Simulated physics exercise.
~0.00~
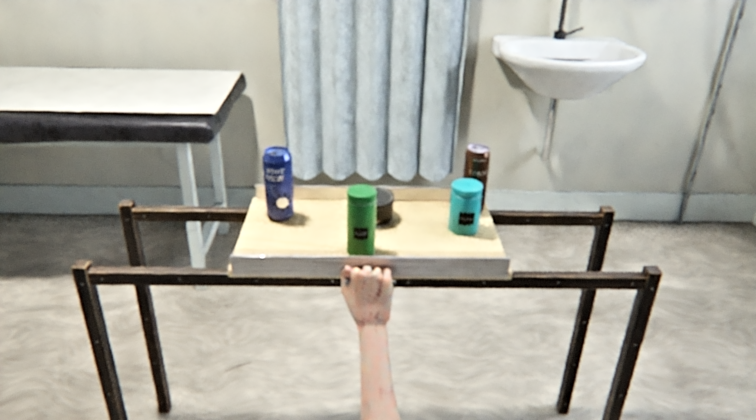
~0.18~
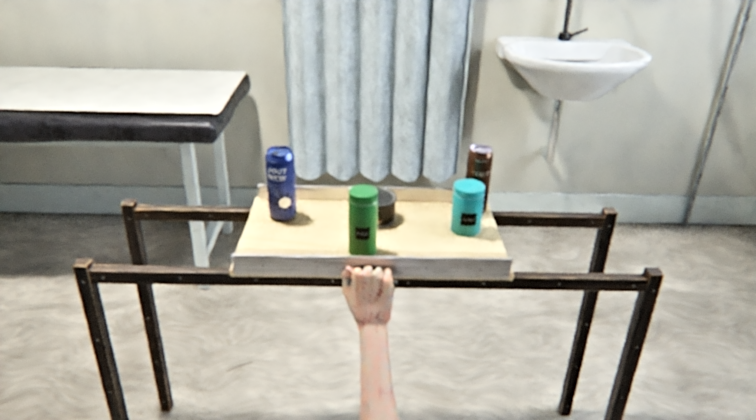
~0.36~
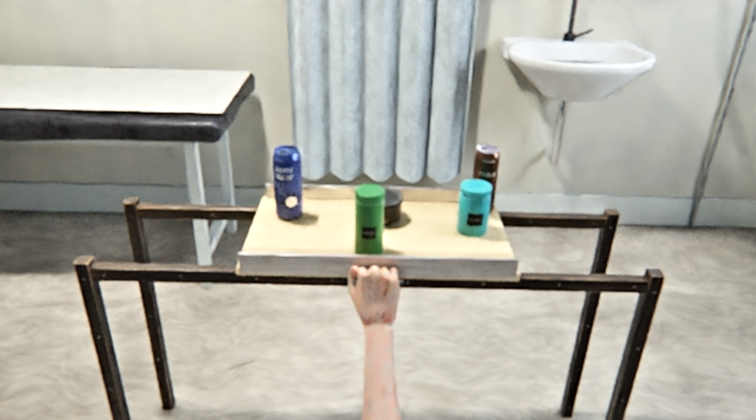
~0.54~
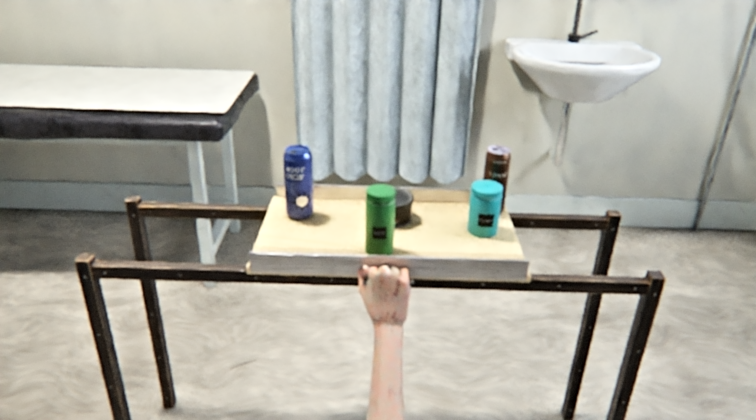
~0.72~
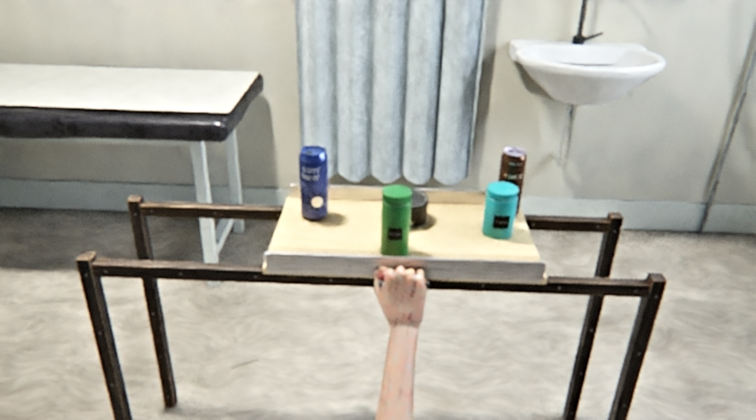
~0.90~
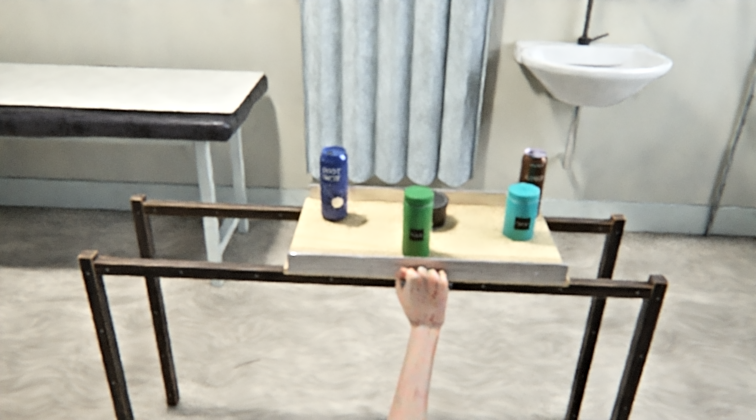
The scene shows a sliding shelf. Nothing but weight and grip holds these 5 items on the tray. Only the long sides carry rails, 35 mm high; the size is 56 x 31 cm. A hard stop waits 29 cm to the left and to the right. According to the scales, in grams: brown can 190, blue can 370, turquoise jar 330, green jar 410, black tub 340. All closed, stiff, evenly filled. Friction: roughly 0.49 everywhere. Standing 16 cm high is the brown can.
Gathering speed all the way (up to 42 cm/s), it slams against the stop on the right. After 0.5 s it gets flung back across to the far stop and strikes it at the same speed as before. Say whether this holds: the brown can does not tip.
I expect it to remain vertical.
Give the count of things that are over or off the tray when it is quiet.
In total, 0.
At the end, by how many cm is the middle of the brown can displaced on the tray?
Start to finish, roughly 0 cm.
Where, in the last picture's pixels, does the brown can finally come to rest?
It comes to rest near (357, 178).
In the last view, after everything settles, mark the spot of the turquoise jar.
Its centre ends close to (339, 205) in the last view.
Around 1.80 s, tray 29 cm right; brown can at 6° to upright near (605, 187).
Around 4.40 s, tray 18 cm left.
Finally (5.8 s), all 5 still in place (within 5 cm). In the last view, brown can near (357, 178).
